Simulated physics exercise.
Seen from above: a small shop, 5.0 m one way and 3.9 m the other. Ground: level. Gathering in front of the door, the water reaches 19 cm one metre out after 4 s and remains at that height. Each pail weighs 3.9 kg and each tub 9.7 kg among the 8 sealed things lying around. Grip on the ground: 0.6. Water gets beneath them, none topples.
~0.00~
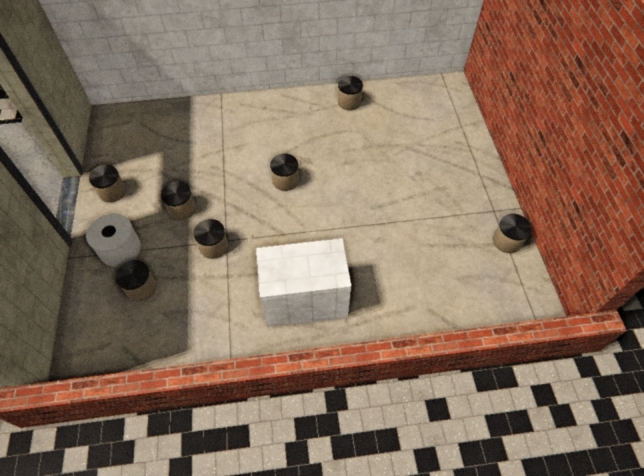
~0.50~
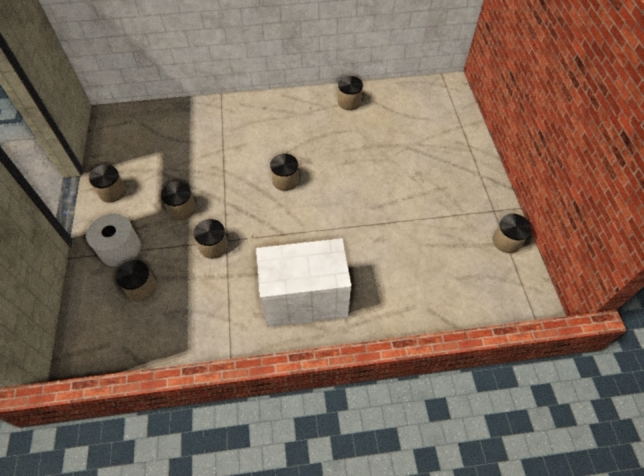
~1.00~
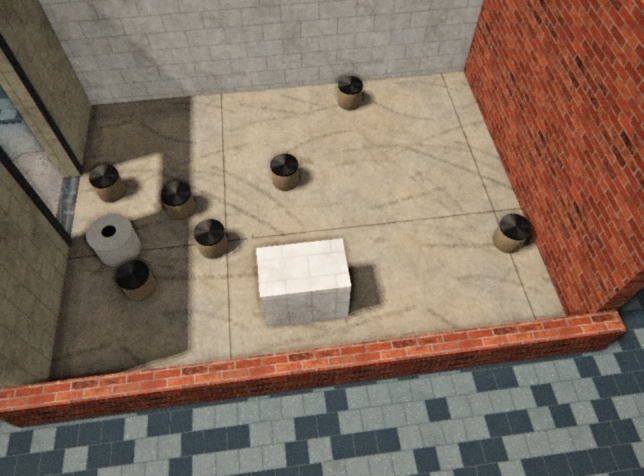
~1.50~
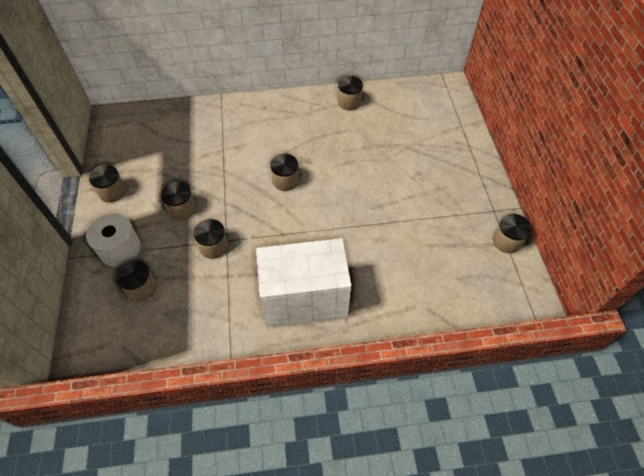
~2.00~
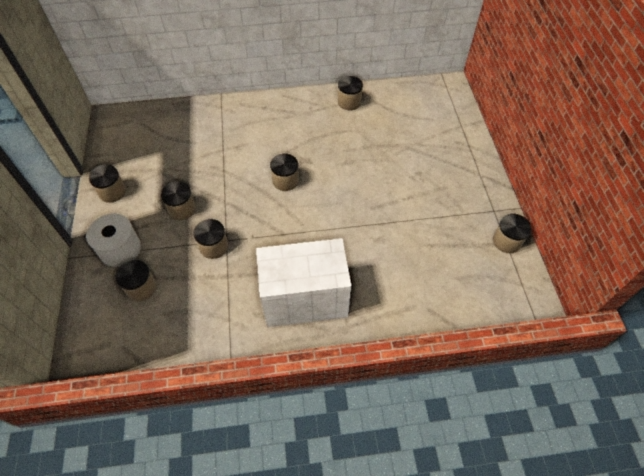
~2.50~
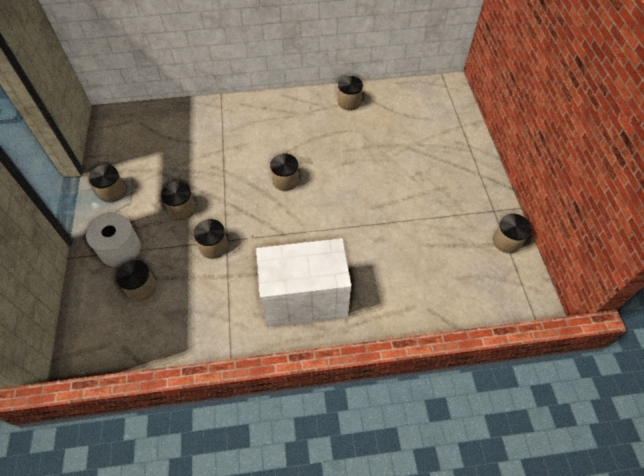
Brick-walled room seen from above with scattered round containers and a white block, bluish water covering the paving outside, nothing inside shifting.
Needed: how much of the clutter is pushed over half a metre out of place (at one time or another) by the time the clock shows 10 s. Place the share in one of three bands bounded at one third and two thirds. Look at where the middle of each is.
Prediction: A middle fraction.
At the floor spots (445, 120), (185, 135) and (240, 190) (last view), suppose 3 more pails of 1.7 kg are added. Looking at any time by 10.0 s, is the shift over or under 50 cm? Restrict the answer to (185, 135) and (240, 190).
Well, the first one tops the mark, and the second tops the mark.
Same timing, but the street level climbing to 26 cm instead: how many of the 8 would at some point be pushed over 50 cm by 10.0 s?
6.
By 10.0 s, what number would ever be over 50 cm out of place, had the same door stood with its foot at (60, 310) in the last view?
Then the count would be 3.
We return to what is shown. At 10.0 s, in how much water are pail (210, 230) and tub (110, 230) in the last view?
Depths: Near 3 cm, then near 4 cm.
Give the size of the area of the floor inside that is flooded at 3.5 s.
Roughly 2.0 m2 of it is wet.
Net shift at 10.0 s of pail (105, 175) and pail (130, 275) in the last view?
They sit 350 cm and 0 cm away, in the order given.
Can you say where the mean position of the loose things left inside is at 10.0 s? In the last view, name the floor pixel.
Mean position: Approximately (332, 196).
After 3.5 s 0 of 8 are over 50 cm from their spots; 0 afloat.
After 4.5 s 2 of 8 are over 50 cm from their spots; 0 afloat.
After 7.0 s 3 of 8 are over 50 cm from their spots; 0 afloat.
After 10.0 s 4 of 8 are over 50 cm from their spots, and 4 have been at some point; 3 afloat.
